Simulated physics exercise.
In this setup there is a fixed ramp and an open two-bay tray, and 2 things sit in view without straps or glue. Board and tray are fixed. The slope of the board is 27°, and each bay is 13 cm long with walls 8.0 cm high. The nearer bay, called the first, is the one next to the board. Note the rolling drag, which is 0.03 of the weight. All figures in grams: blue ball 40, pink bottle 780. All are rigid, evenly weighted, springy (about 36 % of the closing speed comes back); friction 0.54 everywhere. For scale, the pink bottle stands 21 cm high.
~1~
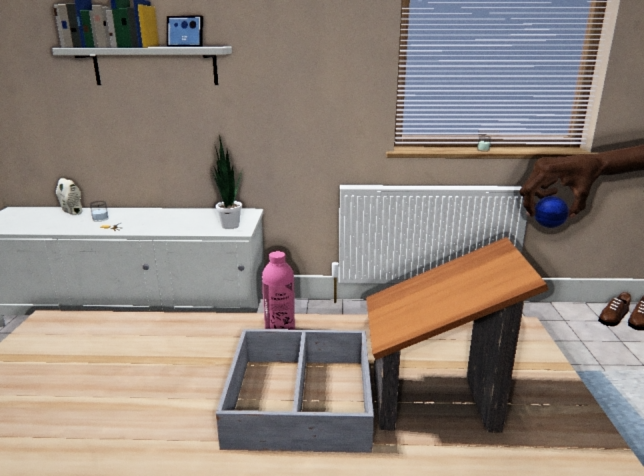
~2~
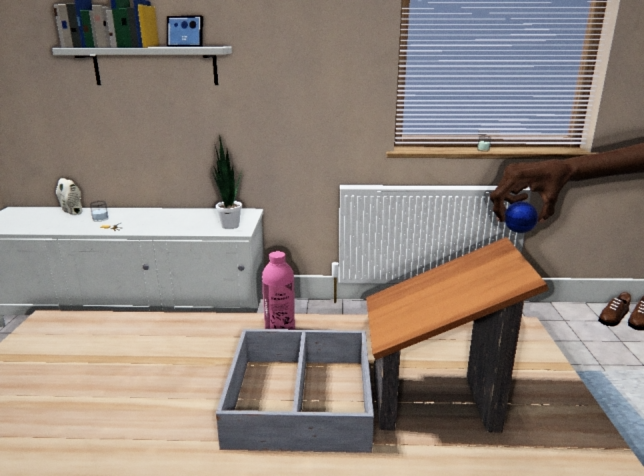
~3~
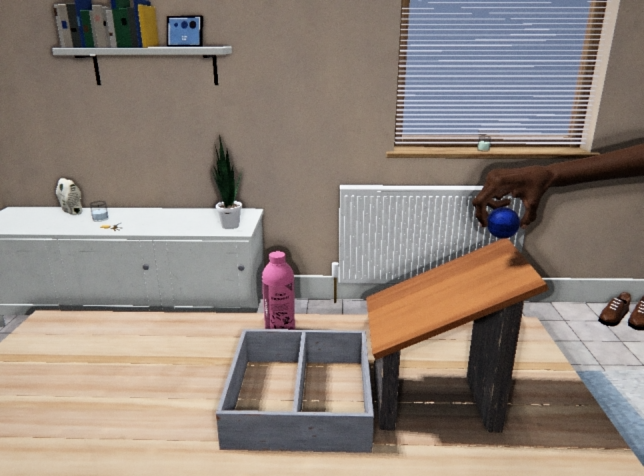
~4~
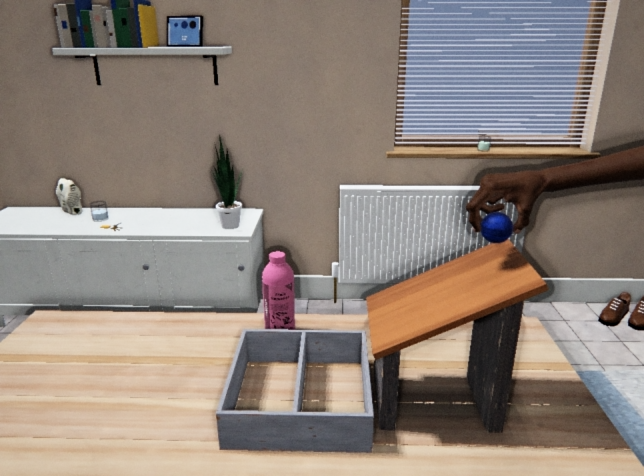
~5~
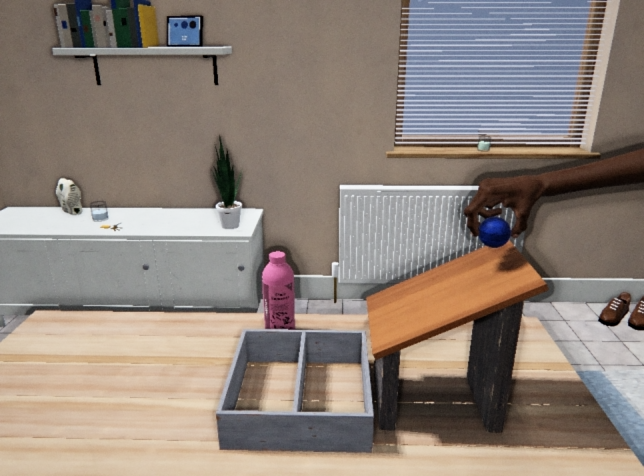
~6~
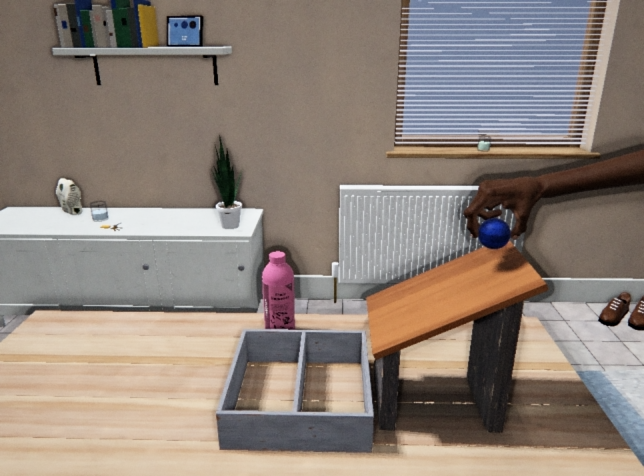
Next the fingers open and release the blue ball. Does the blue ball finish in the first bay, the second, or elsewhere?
The second bay.
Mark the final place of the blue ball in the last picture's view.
About (283, 389).
Then, 0.30 s after the last picture, blue ball near (448, 275).
Then, 0.60 s after the last picture, blue ball near (295, 348).
Then, 0.80 s after the last picture, it is in the farther bay; blue ball near (255, 382).
At rest, it is in the farther bay; pink bottle in place, give or take 4 cm. Seen from the same camera at the end, blue ball near (283, 389).
